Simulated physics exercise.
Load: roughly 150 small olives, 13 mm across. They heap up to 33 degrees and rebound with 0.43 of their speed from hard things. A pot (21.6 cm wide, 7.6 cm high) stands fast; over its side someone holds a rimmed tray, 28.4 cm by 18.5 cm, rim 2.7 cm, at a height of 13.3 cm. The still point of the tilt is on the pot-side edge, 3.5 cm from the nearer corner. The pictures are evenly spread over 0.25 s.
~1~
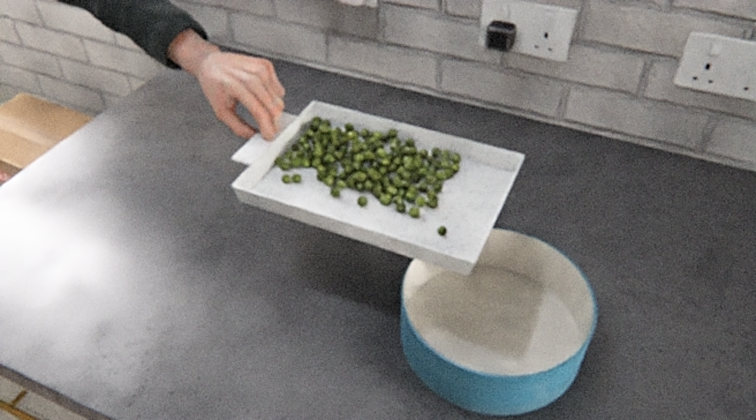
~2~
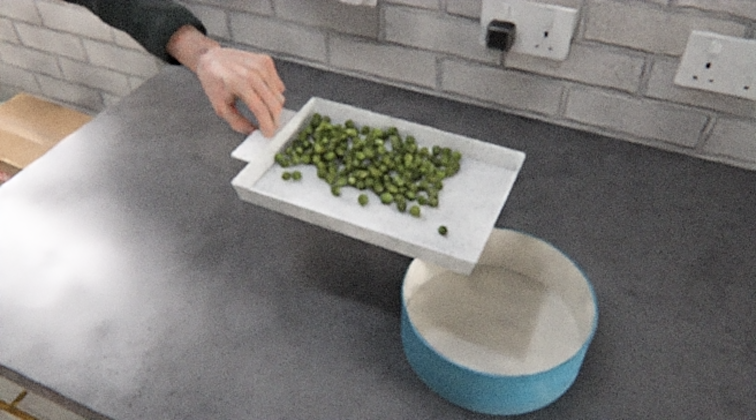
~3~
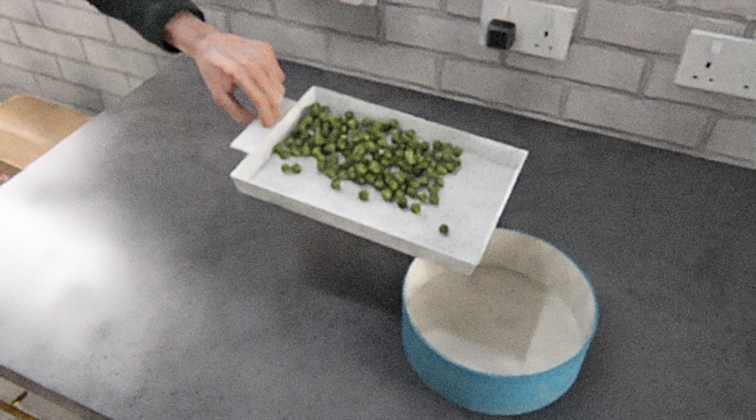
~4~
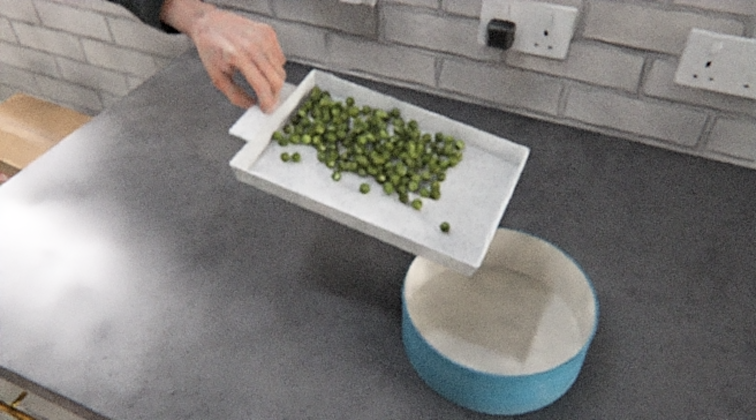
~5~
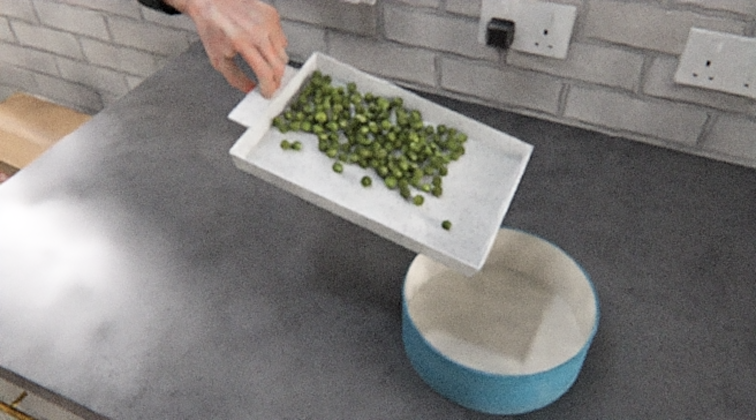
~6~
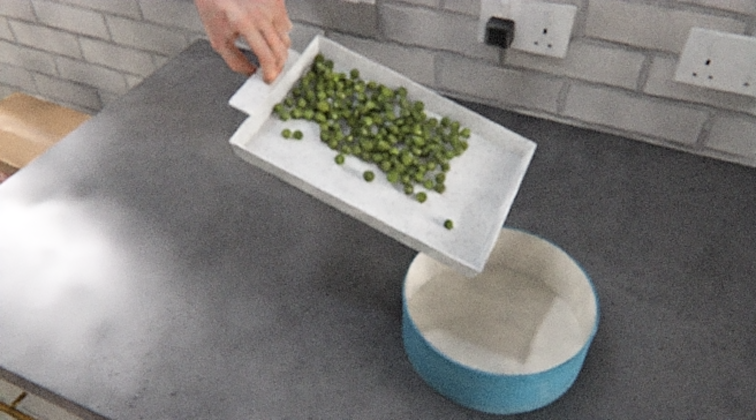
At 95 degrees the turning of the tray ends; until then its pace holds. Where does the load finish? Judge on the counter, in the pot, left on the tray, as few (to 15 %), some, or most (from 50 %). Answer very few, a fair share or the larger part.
Counter very few, pot the larger part, tray very few.
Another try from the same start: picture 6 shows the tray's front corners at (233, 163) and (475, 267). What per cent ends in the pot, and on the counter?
Pot 75, counter 25.
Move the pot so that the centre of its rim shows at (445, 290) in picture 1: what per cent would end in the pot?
Some 75 per cent.
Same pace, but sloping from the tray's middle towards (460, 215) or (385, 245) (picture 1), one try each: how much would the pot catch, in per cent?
About 75 and 45 per cent.
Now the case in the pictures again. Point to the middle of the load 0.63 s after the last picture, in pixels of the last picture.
At about (498, 254).
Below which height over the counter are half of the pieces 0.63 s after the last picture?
About 16 cm.
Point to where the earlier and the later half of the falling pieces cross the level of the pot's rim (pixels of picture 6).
At about (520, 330), then at (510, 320).
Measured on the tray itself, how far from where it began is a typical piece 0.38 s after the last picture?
Some 12 cm.
Then, 0.38 s after the last picture, tilt 56 degrees; the tray holds 100 %, the pot 0 %.
Then, 0.63 s after the last picture, tilt 80 degrees; the tray holds 70 %, the pot 25 %.
Then, 0.99 s after the last picture, tilt 95 degrees; the tray holds 20 %, the pot 75 %.
In the end, counter 0 %, pot 100 %, tray 0 %.
